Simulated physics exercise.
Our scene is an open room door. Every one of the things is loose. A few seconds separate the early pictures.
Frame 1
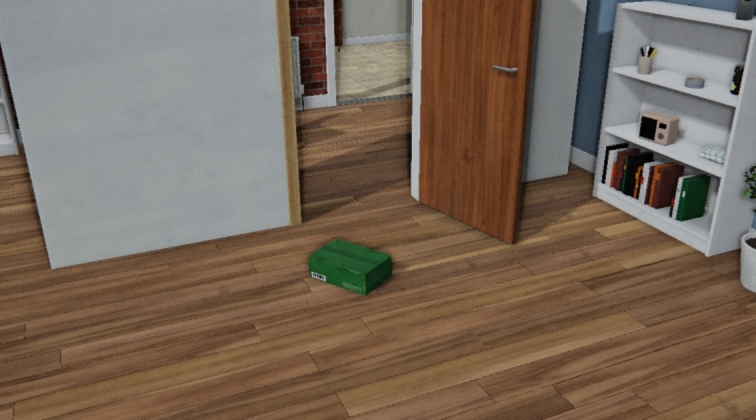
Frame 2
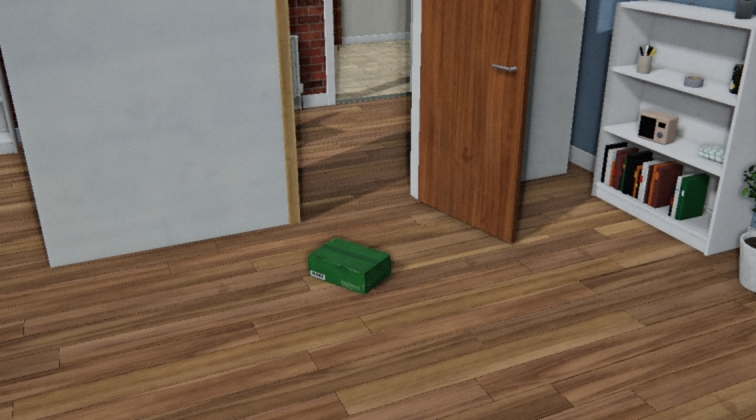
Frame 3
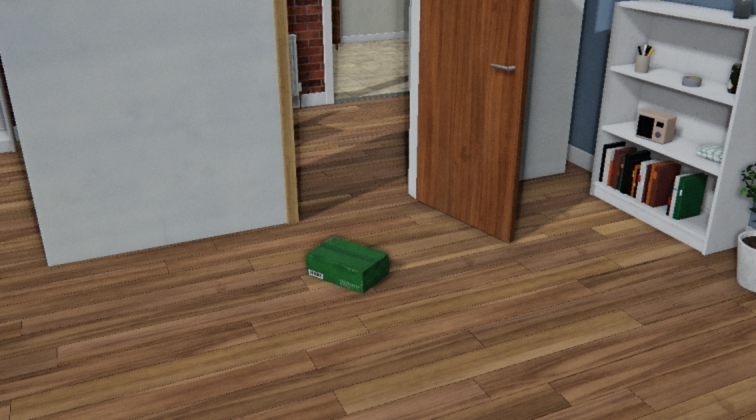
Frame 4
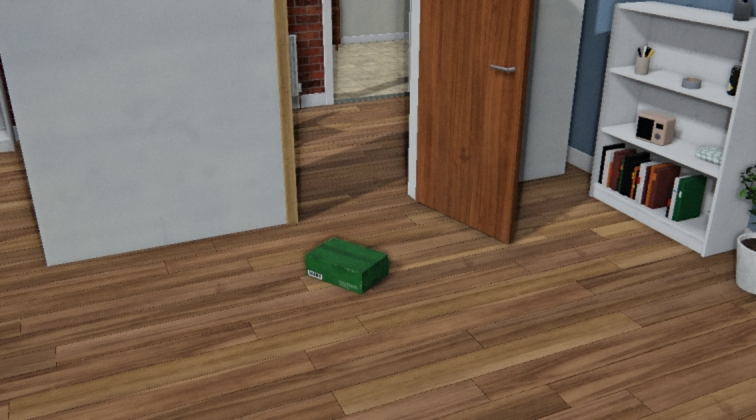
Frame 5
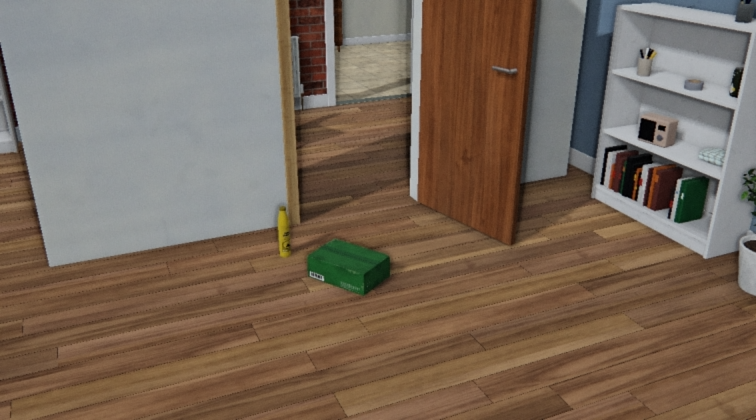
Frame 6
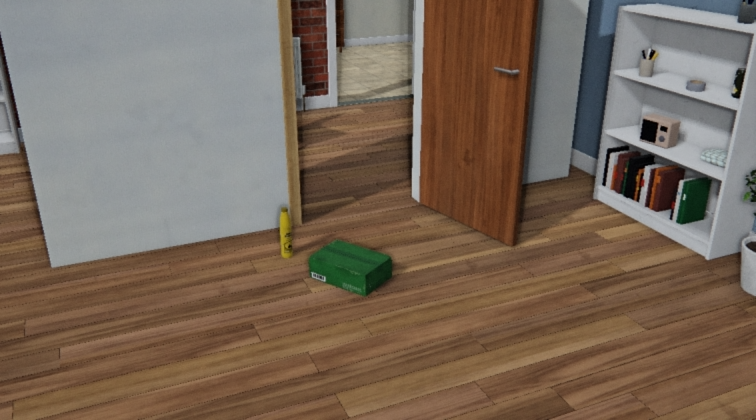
A yellow bottle appeared upright on the wooden floor by the end of the wall, just left of the green parcel, which stayed still while the brown door stood wide open.
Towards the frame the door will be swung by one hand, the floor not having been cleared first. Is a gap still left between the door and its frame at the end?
No, there is no gap.
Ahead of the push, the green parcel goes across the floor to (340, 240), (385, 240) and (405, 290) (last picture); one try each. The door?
Well, on the first try it is held back, on the second it is held back, and on the third it makes it all the way.
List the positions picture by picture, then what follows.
In the first picture, door wide open and still; green parcel (350, 266).
In the second picture, door wide open and still; green parcel (350, 265).
In the third picture, door wide open and still; green parcel (348, 264).
In the fourth picture, door wide open and still; green parcel (347, 265).
In the fifth picture, door wide open and still; green parcel (349, 266).
In the sixth picture, door wide open and still; yellow bottle (286, 232); green parcel (351, 267).
Then, 0.80 s past the last view, open by 86°.
Then, 1.40 s past the last view, open by 60°.
Then, 1.90 s past the last view, open by 36°.
Then, 2.40 s past the last view, open by 12°.
Finally, open by 0°; both still in place. Final places as the last picture's camera would see them, yellow bottle near (286, 232).
